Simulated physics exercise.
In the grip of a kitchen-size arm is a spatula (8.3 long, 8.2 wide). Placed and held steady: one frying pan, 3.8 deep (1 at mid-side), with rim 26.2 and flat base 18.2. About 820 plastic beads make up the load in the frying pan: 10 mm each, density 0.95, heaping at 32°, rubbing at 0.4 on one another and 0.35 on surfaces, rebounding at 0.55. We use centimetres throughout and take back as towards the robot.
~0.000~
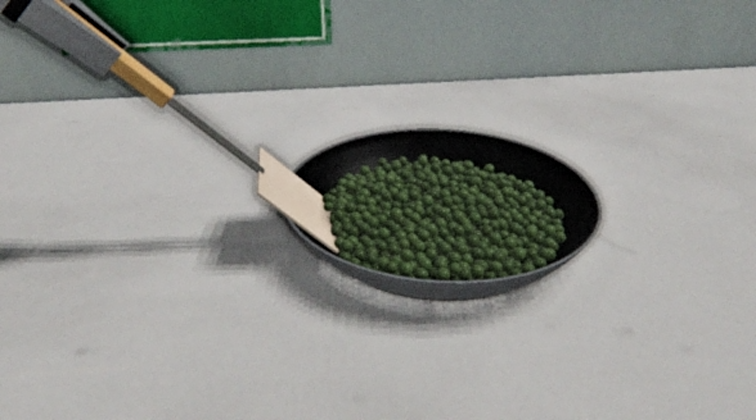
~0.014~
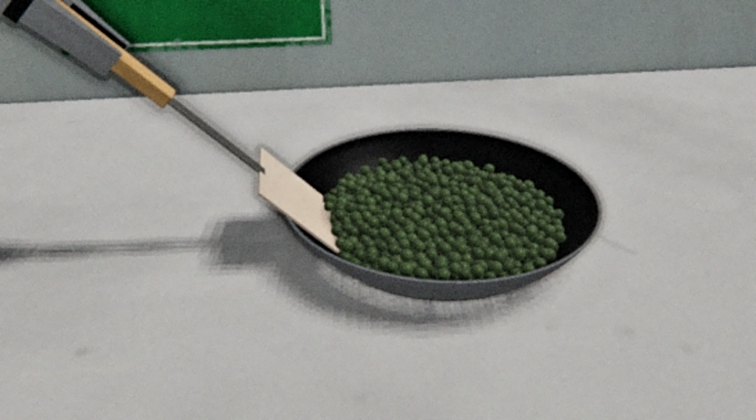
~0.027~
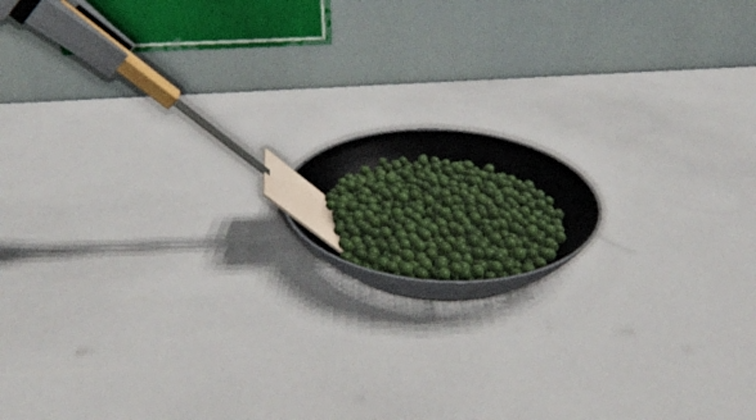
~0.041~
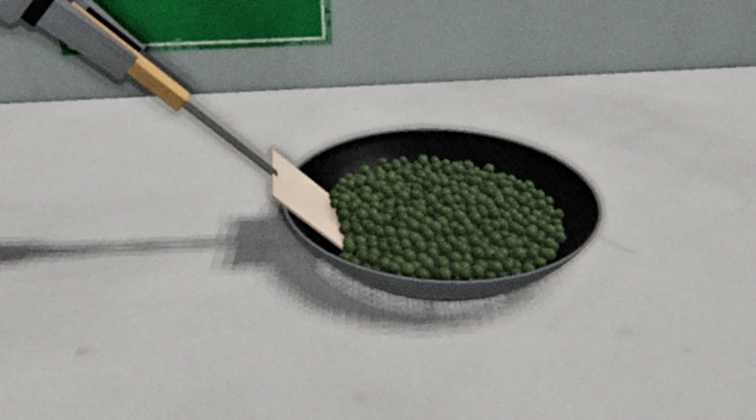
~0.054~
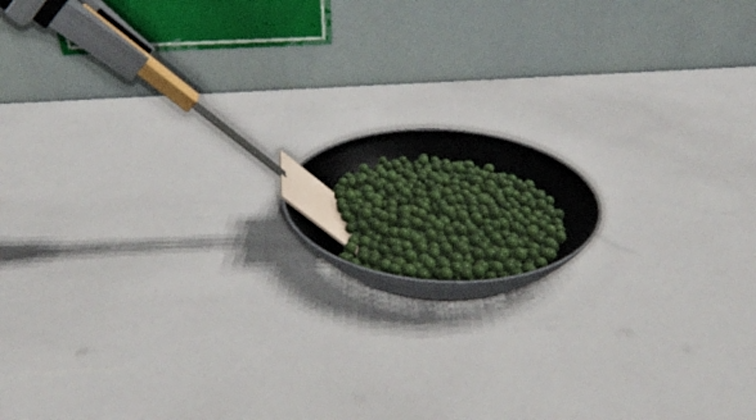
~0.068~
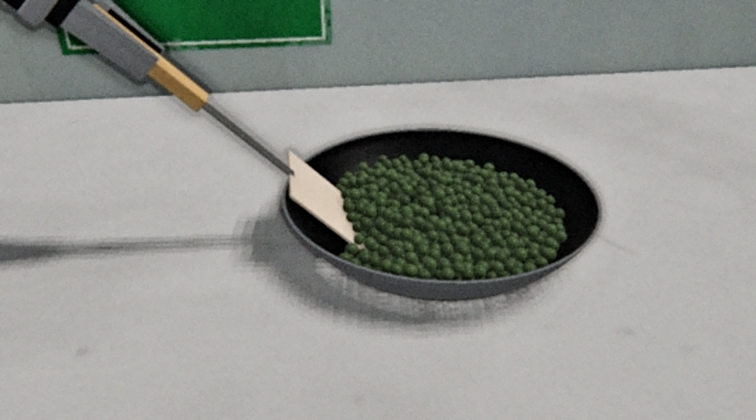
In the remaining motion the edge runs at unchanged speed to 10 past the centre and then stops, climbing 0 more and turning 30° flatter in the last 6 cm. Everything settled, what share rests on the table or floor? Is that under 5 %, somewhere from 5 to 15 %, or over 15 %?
It is from 5 to 15 %.
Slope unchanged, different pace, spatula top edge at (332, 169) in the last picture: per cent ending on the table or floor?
Expect about 20 per cent there.
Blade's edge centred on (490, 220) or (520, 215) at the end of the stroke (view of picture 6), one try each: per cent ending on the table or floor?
First try about 0 percent, second about 0 percent.
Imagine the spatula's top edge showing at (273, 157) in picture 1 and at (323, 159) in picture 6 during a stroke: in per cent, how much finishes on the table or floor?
15 per cent.
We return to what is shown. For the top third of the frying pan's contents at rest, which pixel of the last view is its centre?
Roughly (537, 184).
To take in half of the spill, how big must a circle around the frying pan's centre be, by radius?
About 18 centimetres.
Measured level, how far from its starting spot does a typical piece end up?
Some 4 cm.
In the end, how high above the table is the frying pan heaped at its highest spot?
About 6.0 cm above the table.
After 0.19 s, sloping 46°, highest piece 5 above the table; 817 in the frying pan.
After 0.32 s, sloping 37°, highest piece 5 above the table; 817 in the frying pan.
After 0.58 s, sloping 16°, highest piece 6 above the table; 742 in the frying pan, 72 on the table or floor, 3 on the blade or in flight.
After 1.63 s, sloping 16°, highest piece 6 above the table; 738 in the frying pan, 79 on the table or floor.
At rest, 738 in the frying pan, 79 on the table or floor. That is 10 % on the table or floor.
